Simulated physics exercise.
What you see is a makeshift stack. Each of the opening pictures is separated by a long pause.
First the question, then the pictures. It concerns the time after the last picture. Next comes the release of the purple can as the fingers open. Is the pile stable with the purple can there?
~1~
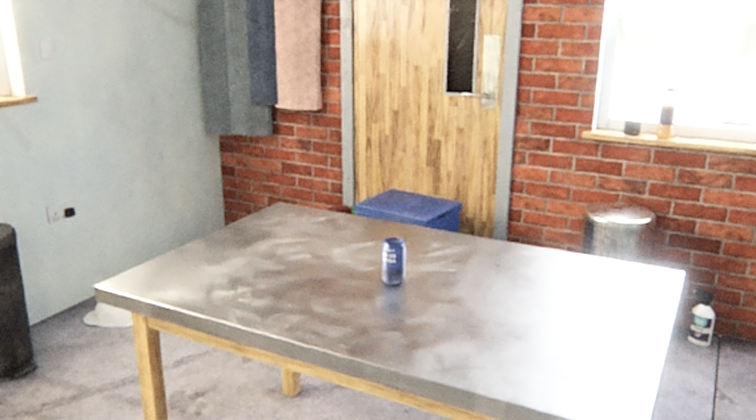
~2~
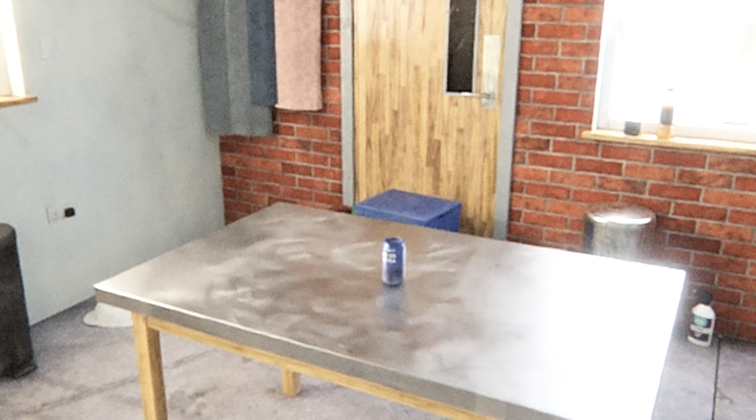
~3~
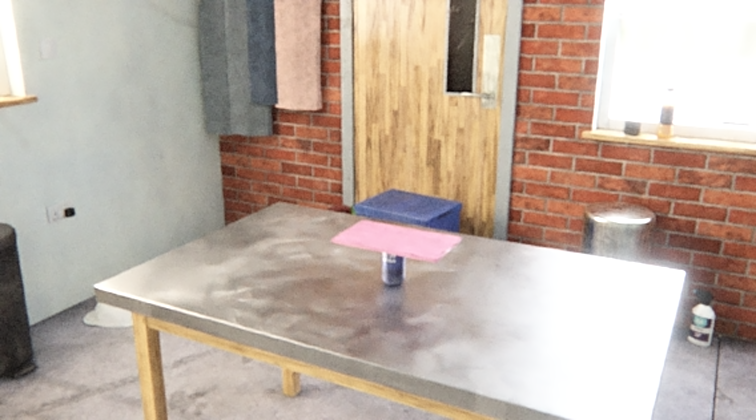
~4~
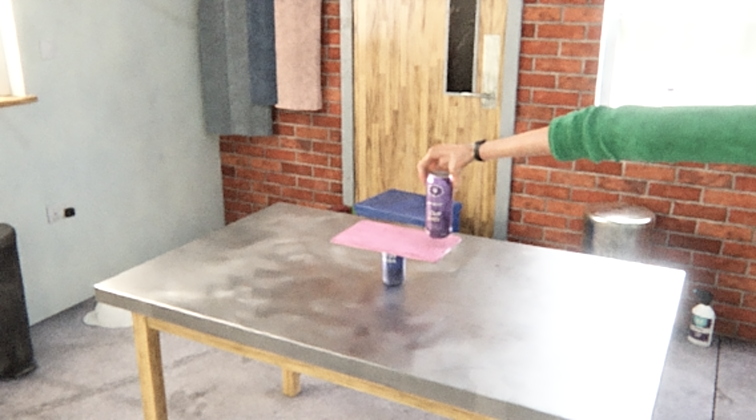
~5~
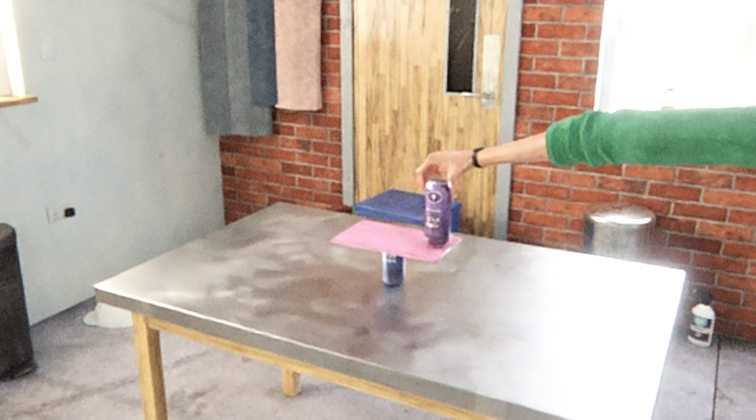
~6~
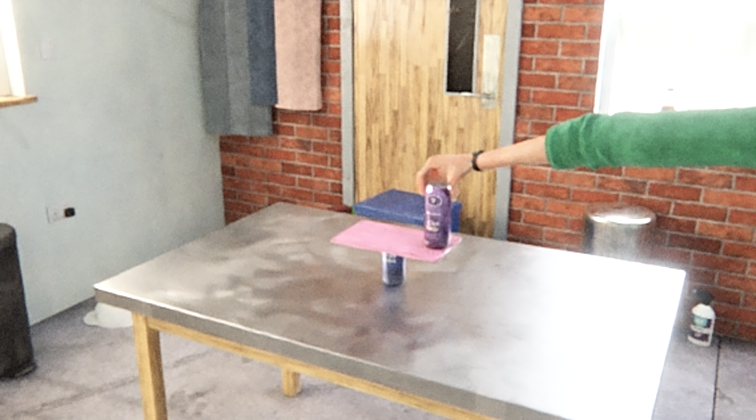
The stack fails to support it.
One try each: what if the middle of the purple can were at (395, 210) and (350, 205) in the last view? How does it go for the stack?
Case A: It survives; case B: It caves in.
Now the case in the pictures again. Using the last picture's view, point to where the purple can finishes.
At about (504, 294).
Then, 0.30 s after the last picture, purple can now fallen; pink board tipped 32° from how it was.
Then, 0.50 s after the last picture, pink board tipped 49° from how it was.
Then, 0.60 s after the last picture, pink board now fallen; blue can slid a little.
Then, 0.80 s after the last picture, blue can slid about its own width.
At rest, fallen, purple can and pink board; moved from the start, blue can. Seen from the same camera at the end, purple can near (504, 294). The stack loses its balance.
